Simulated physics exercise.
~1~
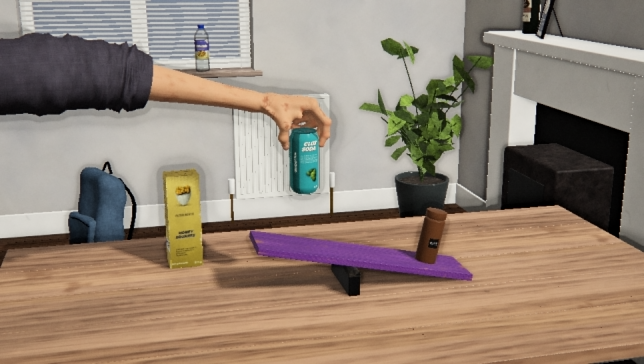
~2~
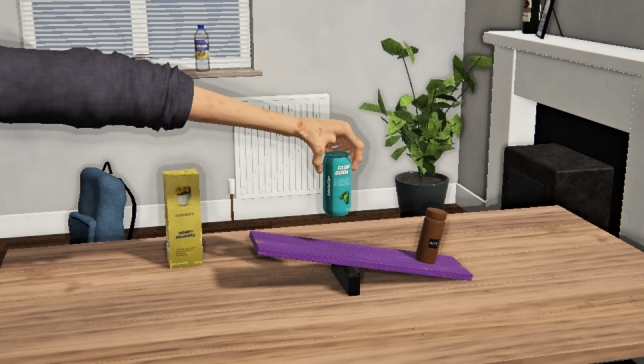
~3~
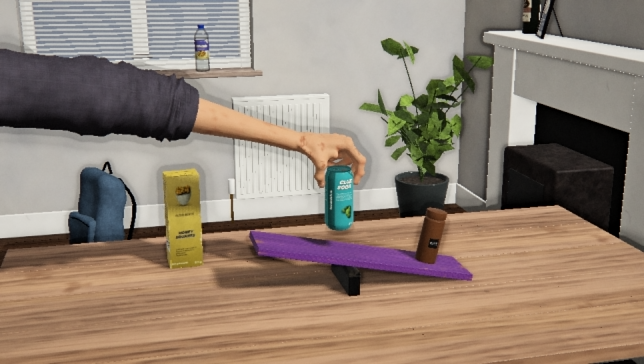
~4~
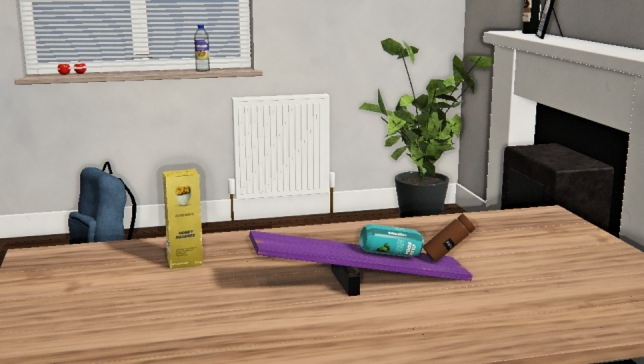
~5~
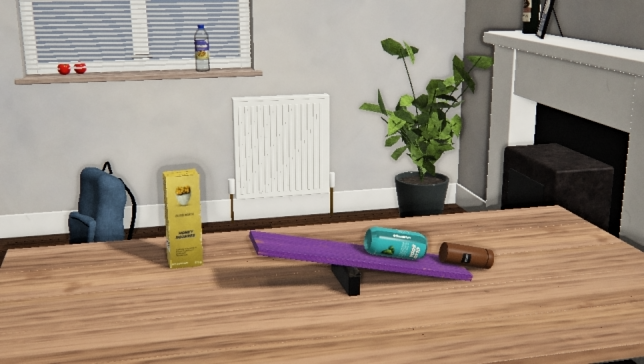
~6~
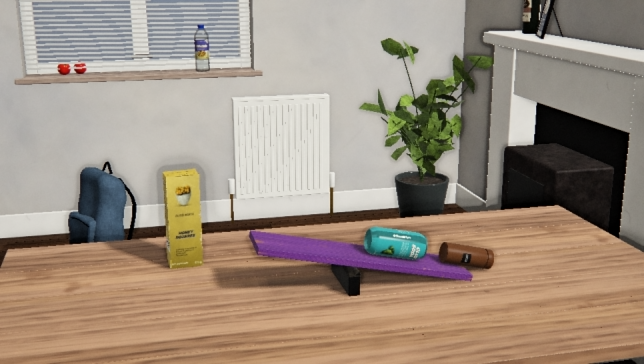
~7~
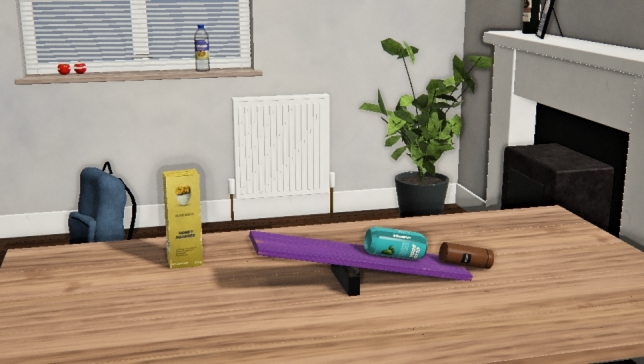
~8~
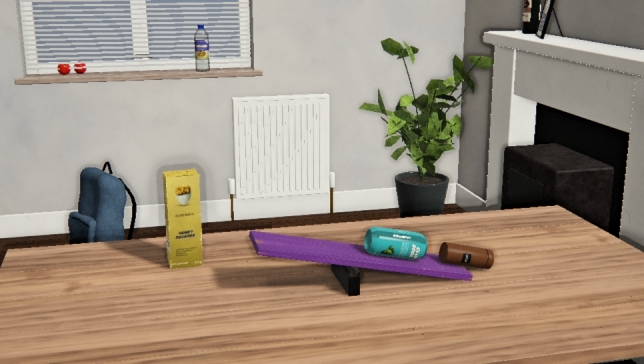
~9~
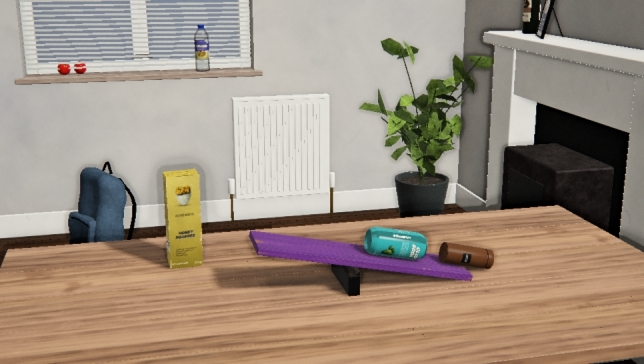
On a wooden table, a hand drops a turquoise can that topples a brown shaker on a tilted plank.
